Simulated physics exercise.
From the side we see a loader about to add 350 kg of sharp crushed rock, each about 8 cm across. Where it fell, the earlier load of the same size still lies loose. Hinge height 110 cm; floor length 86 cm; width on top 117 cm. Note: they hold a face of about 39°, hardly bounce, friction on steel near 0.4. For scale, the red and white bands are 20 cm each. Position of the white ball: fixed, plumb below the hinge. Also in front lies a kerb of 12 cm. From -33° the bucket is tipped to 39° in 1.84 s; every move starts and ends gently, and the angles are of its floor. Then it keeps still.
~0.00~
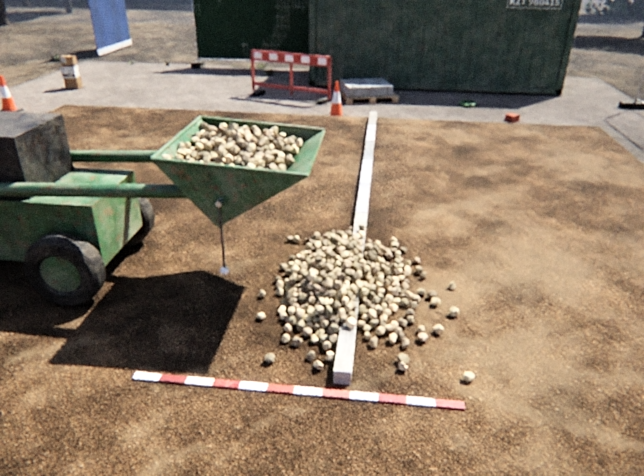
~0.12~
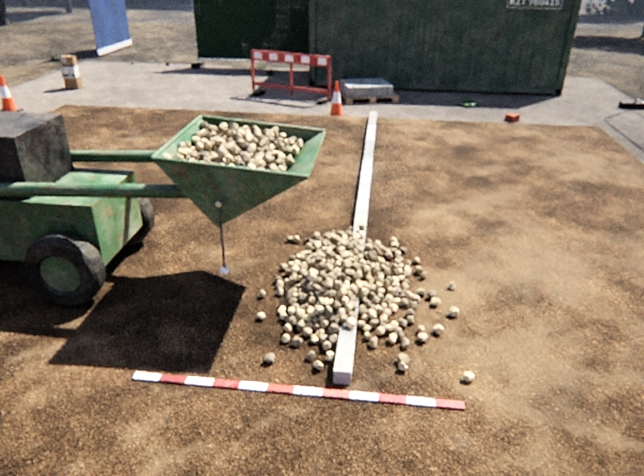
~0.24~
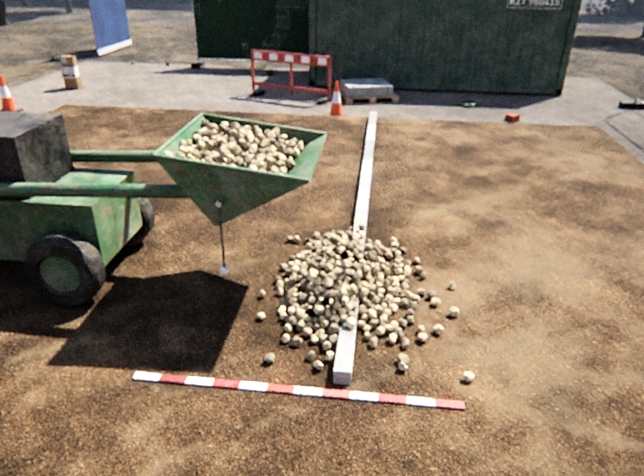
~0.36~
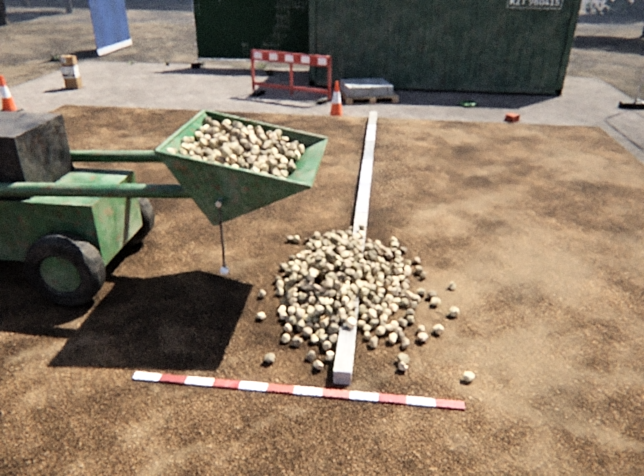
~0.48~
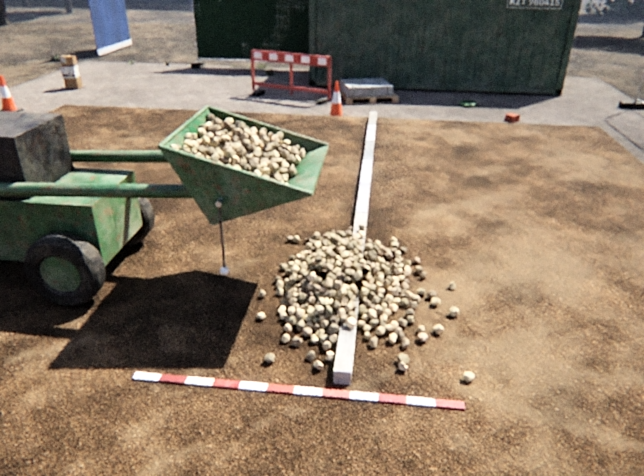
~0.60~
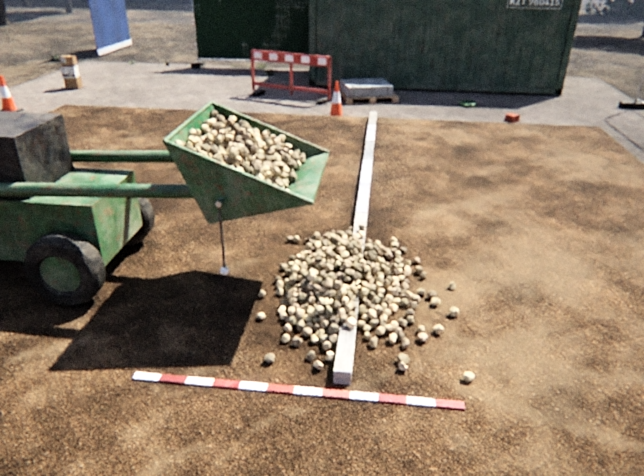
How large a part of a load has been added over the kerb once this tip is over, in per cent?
Around 14 per cent is added.
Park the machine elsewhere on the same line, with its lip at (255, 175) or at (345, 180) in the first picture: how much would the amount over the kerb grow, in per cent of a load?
First place: Roughly 0 %; second place: Roughly 60 %.
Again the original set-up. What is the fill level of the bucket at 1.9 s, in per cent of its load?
About 40 percent.
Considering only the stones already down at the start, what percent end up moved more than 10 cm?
Close to 5 per cent.
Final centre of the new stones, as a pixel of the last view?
The middle ends up near (313, 272).
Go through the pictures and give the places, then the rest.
In the first frame, lip at (307, 176), floor tilted -33°, highest stones at (231, 132). The earlier load is highest near (341, 257), 28 cm above ground level, 74 % on this side of the kerb, 26 % over the kerb.
In the second frame, lip at (308, 177), floor tilted -32°, highest stones at (231, 131); the stones move at 0.1 m/s on average.
In the third frame, lip at (309, 181), floor tilted -30°, highest stones at (225, 131); the stones move at 0.1 m/s on average.
In the fourth frame, the bucket is at -26°, its lip at (311, 187); the top of the load is at (221, 128); the stones move at 0.1 m/s on average.
In the fifth frame, lip at (312, 194), floor tilted -21°, highest stones at (213, 126); the stones move at 0.2 m/s on average.
In the sixth frame, lip at (313, 203), floor tilted -15°, highest stones at (214, 122); the stones move at 0.2 m/s on average.
After 1.4 s the floor is at 28°; in per cent of one load, 99 in the bucket, 75 on this side of the kerb, 26 over the kerb; the foremost stones are at (440, 306).
After 1.9 s the floor is at 39°; in per cent of one load, 41 in the bucket, 133 on this side of the kerb, 26 over the kerb; the foremost stones are at (440, 306).
After 2.3 s the floor is at 39°; in per cent of one load, 10 in the bucket, 156 on this side of the kerb, 34 over the kerb; the foremost stones are at (440, 306).
After 4.9 s the floor is at 39°; in per cent of one load, 0 in the bucket, 160 on this side of the kerb, 40 over the kerb; the foremost stones are at (439, 298). Net gain over the kerb, 14.
